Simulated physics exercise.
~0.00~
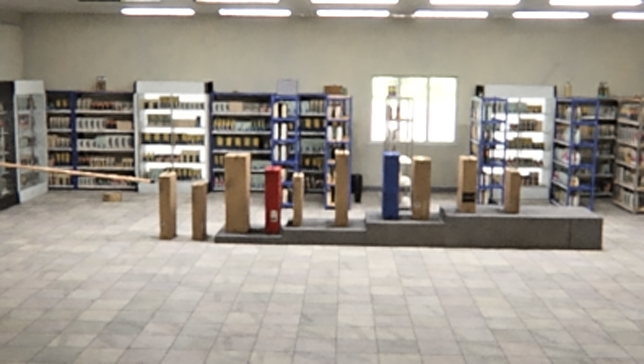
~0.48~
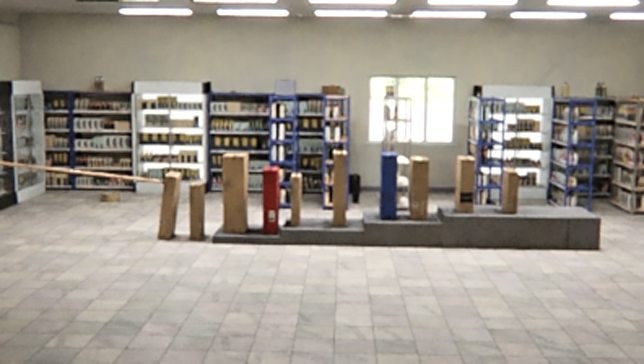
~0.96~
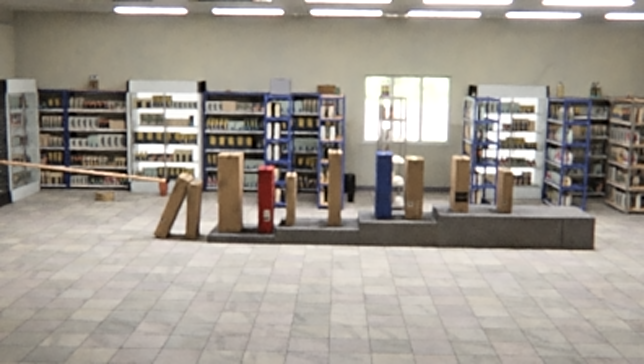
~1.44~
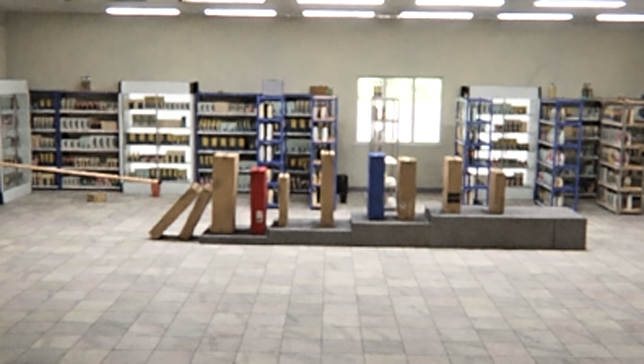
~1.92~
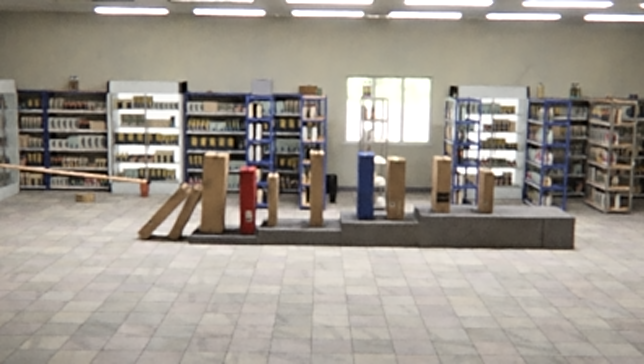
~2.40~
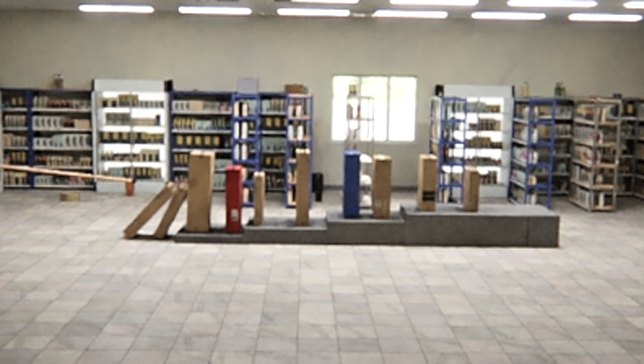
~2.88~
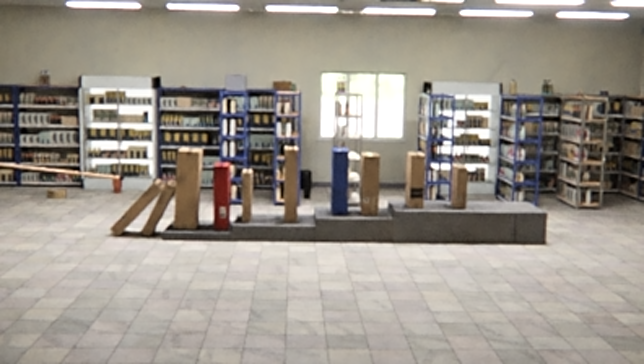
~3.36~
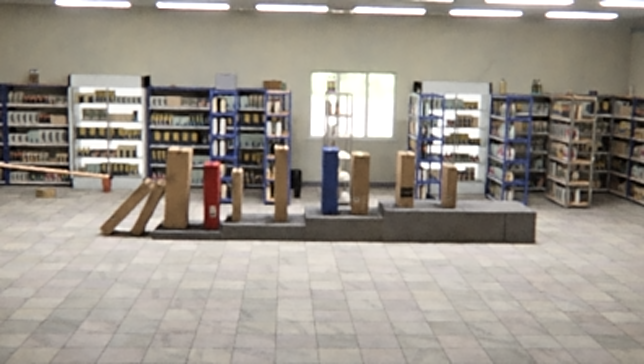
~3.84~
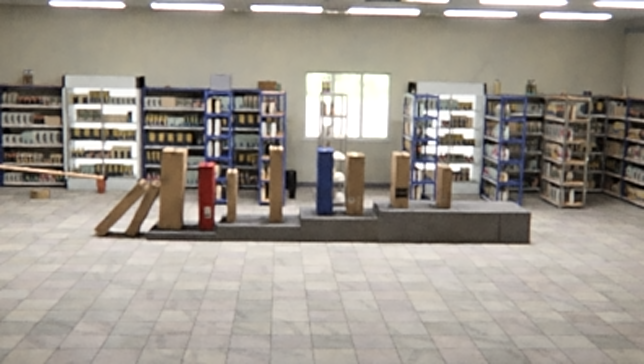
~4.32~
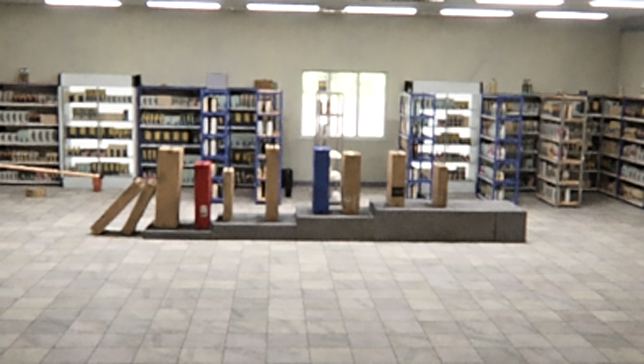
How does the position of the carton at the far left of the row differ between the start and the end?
At the start it stands upright on the tiled floor. By the end it is tilted over to the right, leaning with the carton beside it.
